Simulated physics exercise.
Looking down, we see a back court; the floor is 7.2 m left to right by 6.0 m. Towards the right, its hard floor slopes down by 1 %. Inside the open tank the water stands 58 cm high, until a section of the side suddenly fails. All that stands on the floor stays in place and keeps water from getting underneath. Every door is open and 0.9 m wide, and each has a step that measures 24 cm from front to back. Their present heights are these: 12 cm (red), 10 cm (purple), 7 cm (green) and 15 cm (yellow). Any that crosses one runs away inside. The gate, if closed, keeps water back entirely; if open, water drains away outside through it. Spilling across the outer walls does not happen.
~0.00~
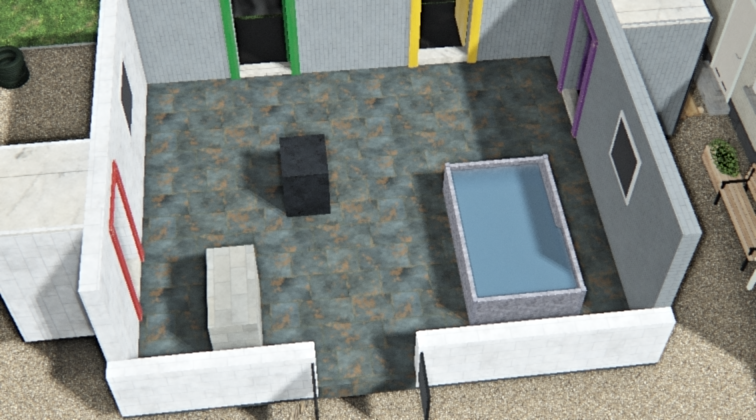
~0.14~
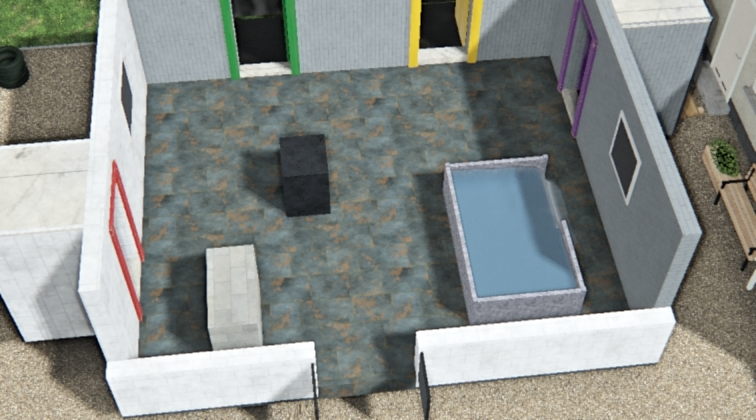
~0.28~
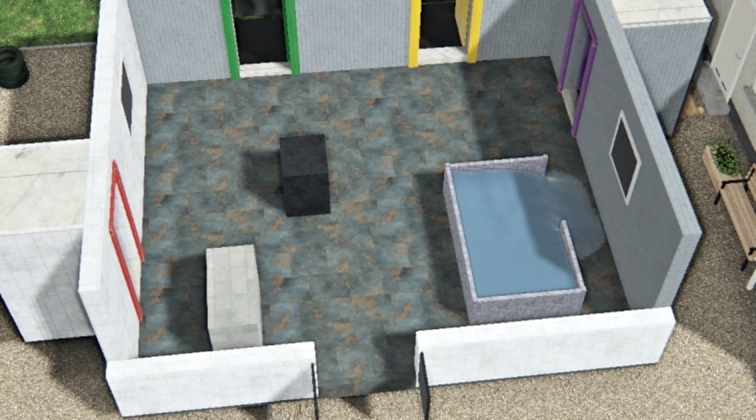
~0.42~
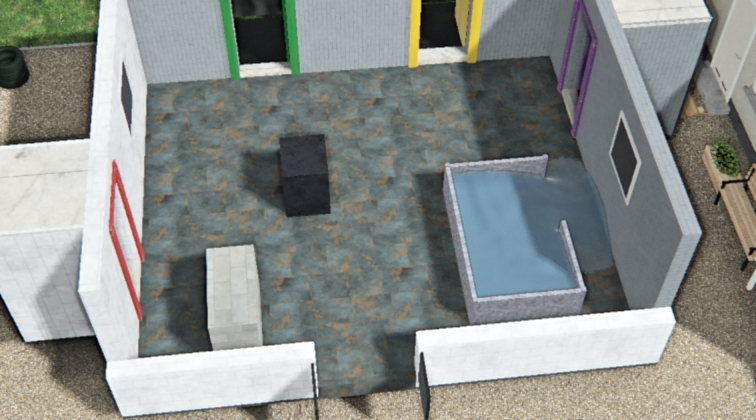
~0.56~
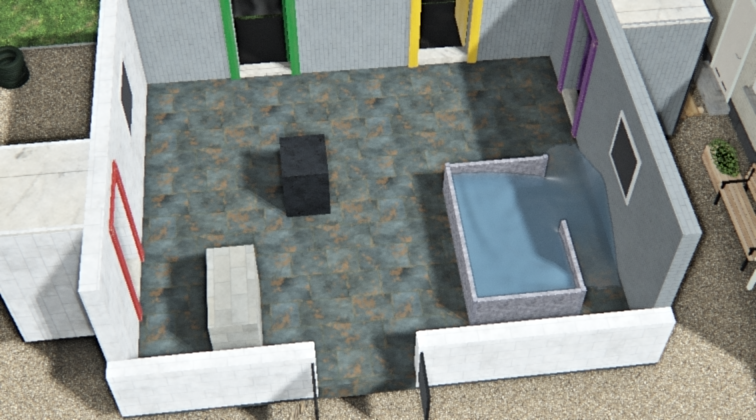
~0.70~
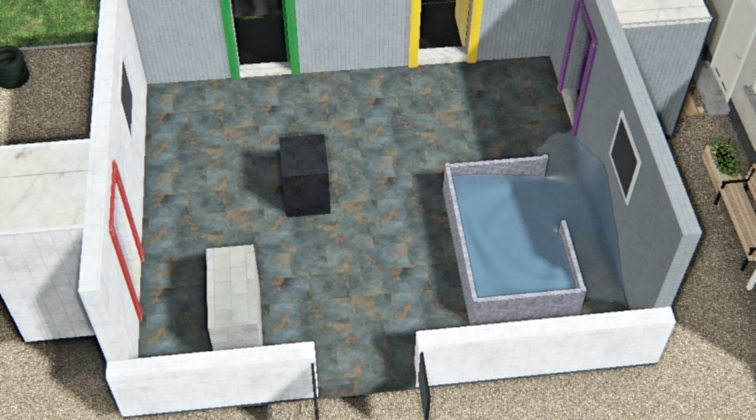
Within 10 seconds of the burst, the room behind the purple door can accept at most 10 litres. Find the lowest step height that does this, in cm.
The lowest height is about 7.5 cm.
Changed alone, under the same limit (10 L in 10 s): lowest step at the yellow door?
Yellow door, minimum about 12.0 cm.
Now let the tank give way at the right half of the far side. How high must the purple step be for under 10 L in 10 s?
Some 16 cm.
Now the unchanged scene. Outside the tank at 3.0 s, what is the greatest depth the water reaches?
I'd put it near 29 cm.
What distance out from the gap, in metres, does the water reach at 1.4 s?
About 3.2 m.
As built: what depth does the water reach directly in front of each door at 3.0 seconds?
At the red door the depth is 0 cm, at purple 9 cm, at green 0 cm and at yellow 15 cm.
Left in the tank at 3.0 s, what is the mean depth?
About 23 cm.
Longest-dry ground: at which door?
It's the red one.
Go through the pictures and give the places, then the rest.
In the first picture, still water, 58 cm deep, in the open tank at (512, 228); the purple door at (577, 70) is dry.
In the second picture, water pours out at (548, 208) and has run 0.3 m, to (572, 244); about 10 cm deep outside, 58 cm at the back.
In the third picture, the front is at (599, 233), 0.7 m from the gap at (548, 209); 1.0 m2 of floor is wet, 58 cm left at the back.
In the fourth picture, water pours out at (548, 209) and has run 0.9 m, to (582, 166); about 13 cm deep outside, 56 cm at the back.
In the fifth picture, the gap is at (548, 209), the front 1.1 m out at (577, 149); the back of the open tank holds 50 cm.
In the sixth picture, the front is at (572, 133), 1.3 m from the gap at (548, 209); 1.9 m2 of floor is wet, 49 cm left at the back; 0.5 m in a straight line remain to the purple door at (577, 70).
After 1.4 s water covers 10 % of the floor, deepest (47 cm) near (587, 206); 10 cm at the purple door, 0 litres in over its 10 cm step.
After 3.0 s water covers 30 % of the floor, deepest (29 cm) near (619, 310); 9 cm at the purple door, 1 litre in over its 10 cm step.
After 10.0 s water covers 95 % of the floor, deepest (10 cm) near (590, 215); 6 cm at the purple door, 3 litres in over its 10 cm step.
At the purple door as built, the water arrived by 0.9 s and peaked near 11 cm at 1.8 s.
Run again over the same 10 s with other heights there, 14 litres in over 7 cm, 7 litres over 8.5 cm. The limit of 10 litres is kept from about 7.5 cm up.
